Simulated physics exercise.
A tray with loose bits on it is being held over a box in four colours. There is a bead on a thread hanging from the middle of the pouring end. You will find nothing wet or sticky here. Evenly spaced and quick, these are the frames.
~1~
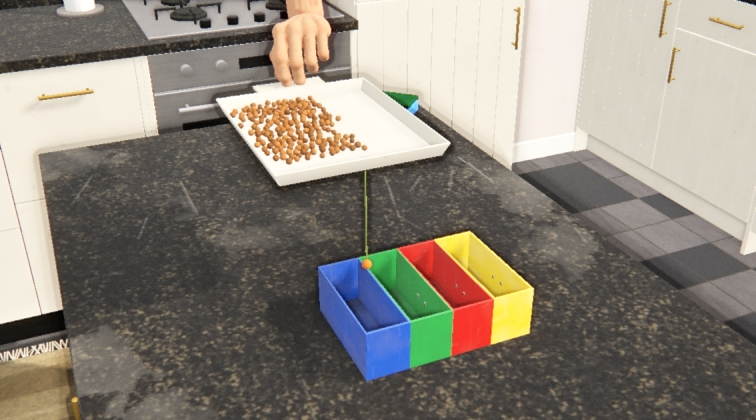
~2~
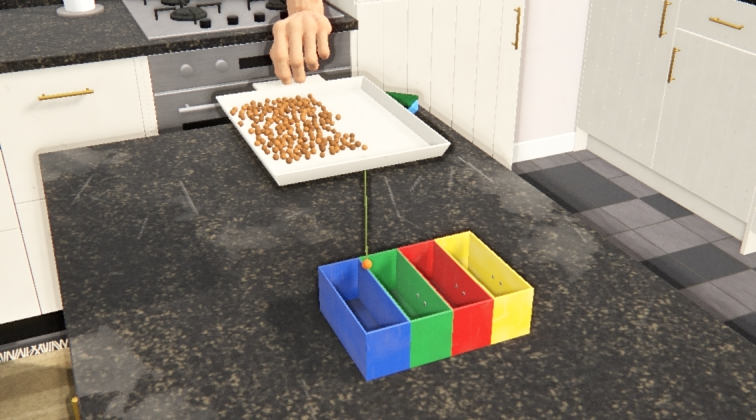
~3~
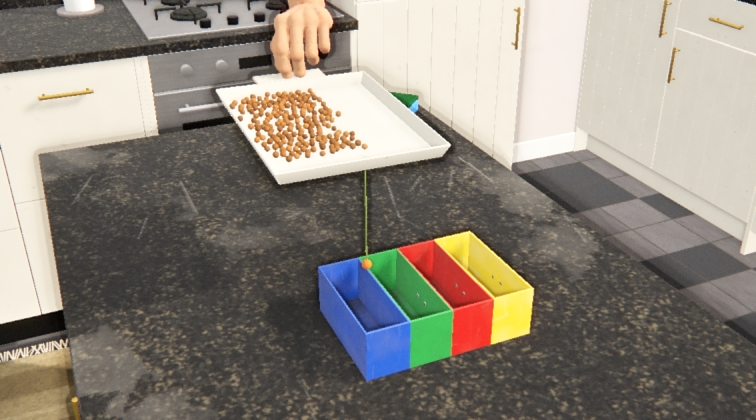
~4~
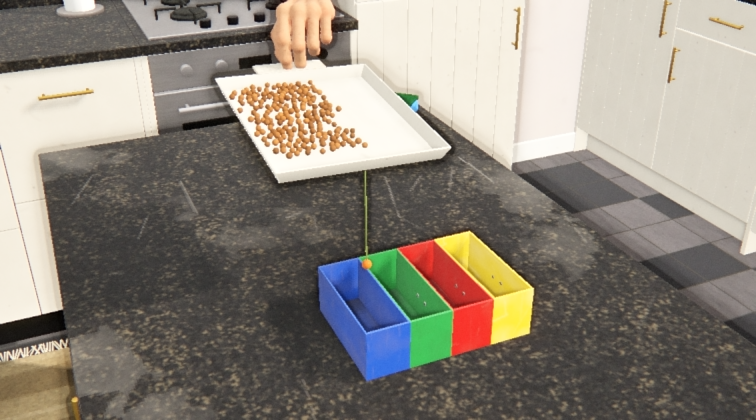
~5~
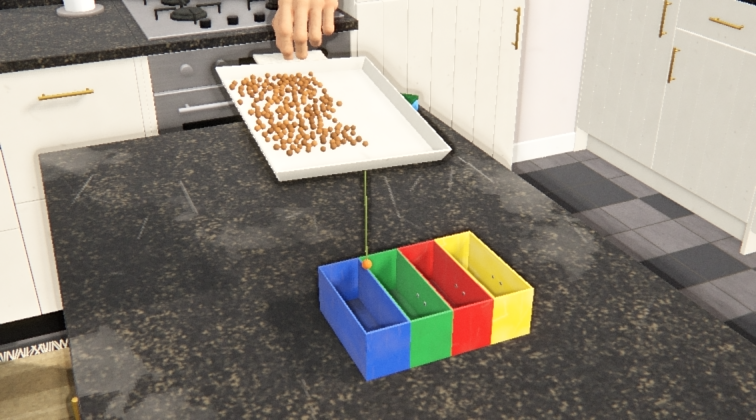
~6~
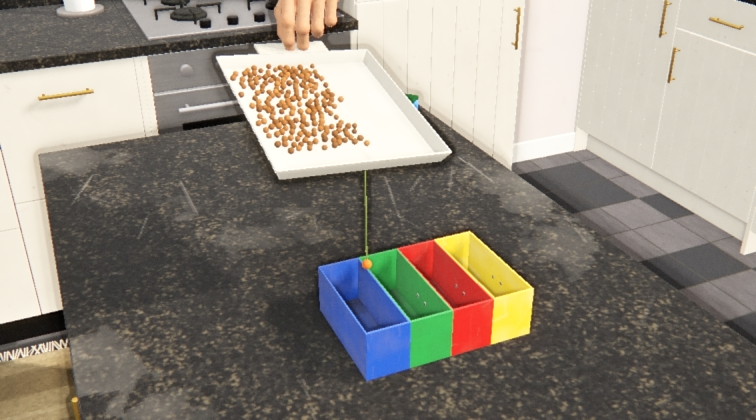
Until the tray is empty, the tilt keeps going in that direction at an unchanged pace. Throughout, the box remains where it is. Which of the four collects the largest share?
The red one.
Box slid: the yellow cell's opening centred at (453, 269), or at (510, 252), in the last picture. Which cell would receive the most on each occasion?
The first time it is the yellow cell, and the second time it is green.
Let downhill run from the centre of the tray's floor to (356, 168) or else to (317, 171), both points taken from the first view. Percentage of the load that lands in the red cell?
The first try gives close to 0 percent; the next gives 0 percent.
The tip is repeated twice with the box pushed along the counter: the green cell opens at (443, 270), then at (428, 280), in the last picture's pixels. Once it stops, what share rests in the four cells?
100 and 100 in a hundred, in turn.
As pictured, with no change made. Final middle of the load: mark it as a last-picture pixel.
Around (442, 313).
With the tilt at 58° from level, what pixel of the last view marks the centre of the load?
The middle of the pieces sits at roughly (407, 163).
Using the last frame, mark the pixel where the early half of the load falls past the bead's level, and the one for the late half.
First part (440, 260), rest (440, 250).
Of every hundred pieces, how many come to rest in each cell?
Per cell: Blue at 0 %, green at 20 %, red at 60 %, yellow at 20 %.
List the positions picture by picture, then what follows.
In the first picture, corners of the pouring end at (279, 172) and (442, 142), level; middle of the load at (298, 127), cereal balls; bead on its thread at (367, 264); blue cell at (388, 347); green cell at (431, 334); red cell at (472, 323); yellow cell at (512, 312).
In the second picture, corners of the pouring end at (279, 171) and (442, 142), level; middle of the load at (298, 125).
In the third picture, corners of the pouring end at (280, 170) and (442, 143), tipped barely, lowest at the right corner; middle of the load at (297, 121).
In the fourth picture, corners of the pouring end at (280, 169) and (443, 145), tipped a little, lowest at the right corner; middle of the load at (298, 115).
In the fifth picture, corners of the pouring end at (281, 168) and (443, 147), tipped a little, lowest at the right corner; middle of the load at (298, 110).
In the sixth picture, corners of the pouring end at (281, 166) and (443, 149), tipped a little, lowest at the right corner; middle of the load at (299, 104); blue cell at (388, 347); green cell at (431, 334); red cell at (472, 323); yellow cell at (512, 312).
Soon after the last picture, tray tipped steeply; most on the tray; a small part in the red cell; a small part in the yellow cell; a stray few in the green cell; a stray few falling or outside the box.
A little later, tray tipped right over; about two thirds in the red cell; about a quarter in the green cell; about a quarter in the yellow cell; a stray few in the blue cell; a stray few falling or outside the box.
Later still, tray tipped past a quarter turn; about two thirds in the red cell; about a quarter in the green cell; about a quarter in the yellow cell; a stray few in the blue cell.
At rest, tray tipped past a quarter turn; about two thirds in the red cell; about a quarter in the green cell; about a quarter in the yellow cell; a stray few in the blue cell.
